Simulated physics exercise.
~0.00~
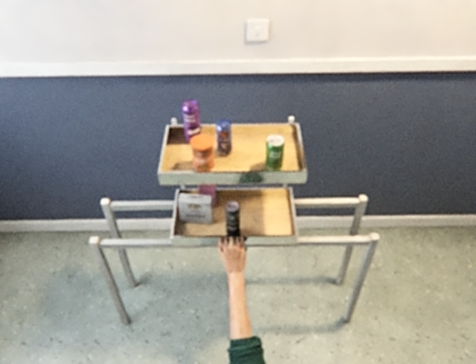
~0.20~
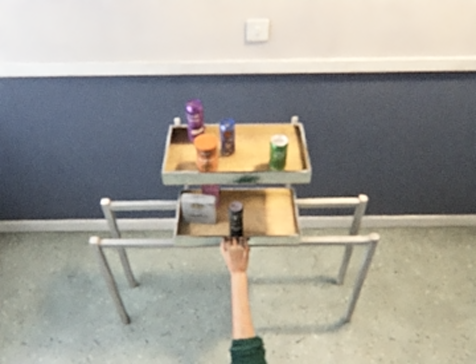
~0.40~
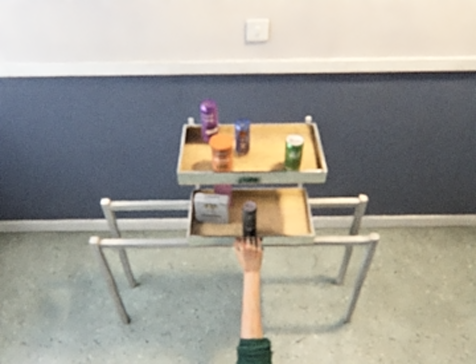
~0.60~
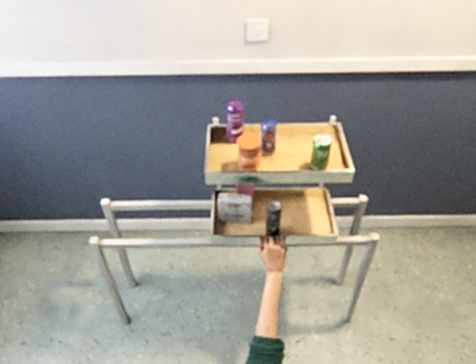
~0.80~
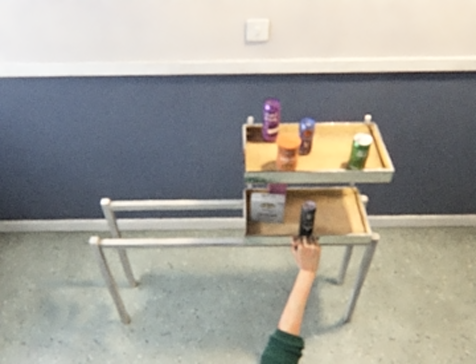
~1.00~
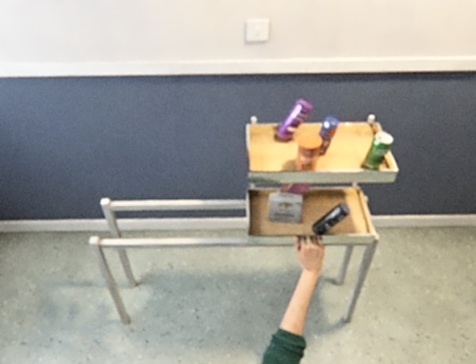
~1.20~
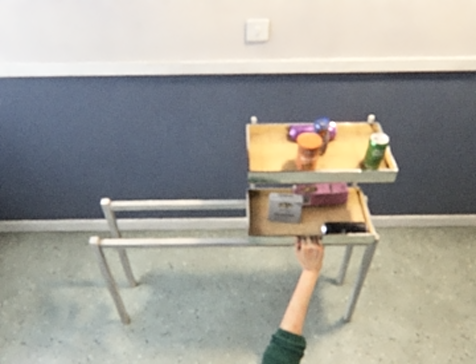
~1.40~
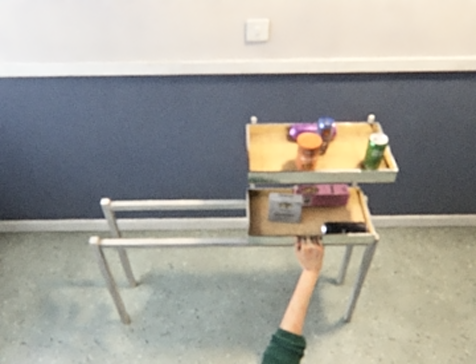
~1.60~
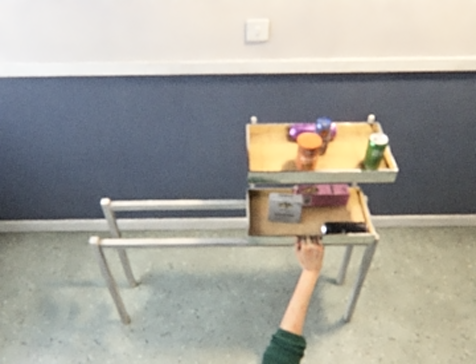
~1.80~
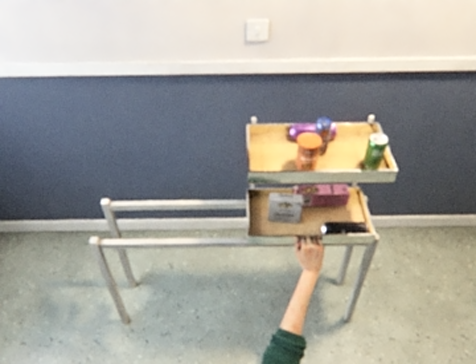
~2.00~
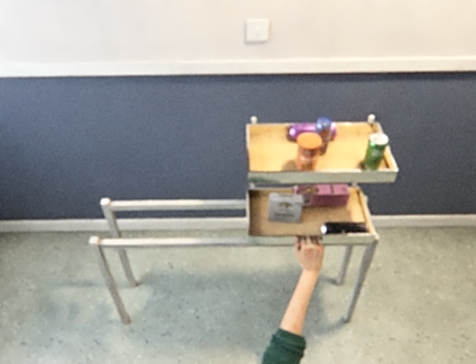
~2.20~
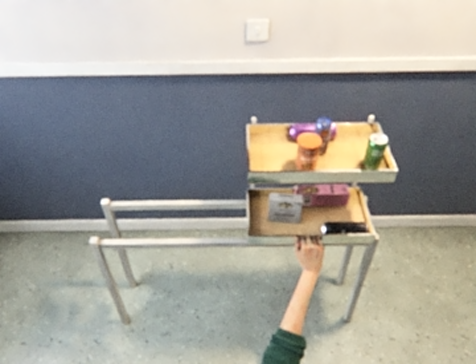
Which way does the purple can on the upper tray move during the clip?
The purple can moves to the right, riding along with the tray and then toppling over in that same direction when the tray stops.
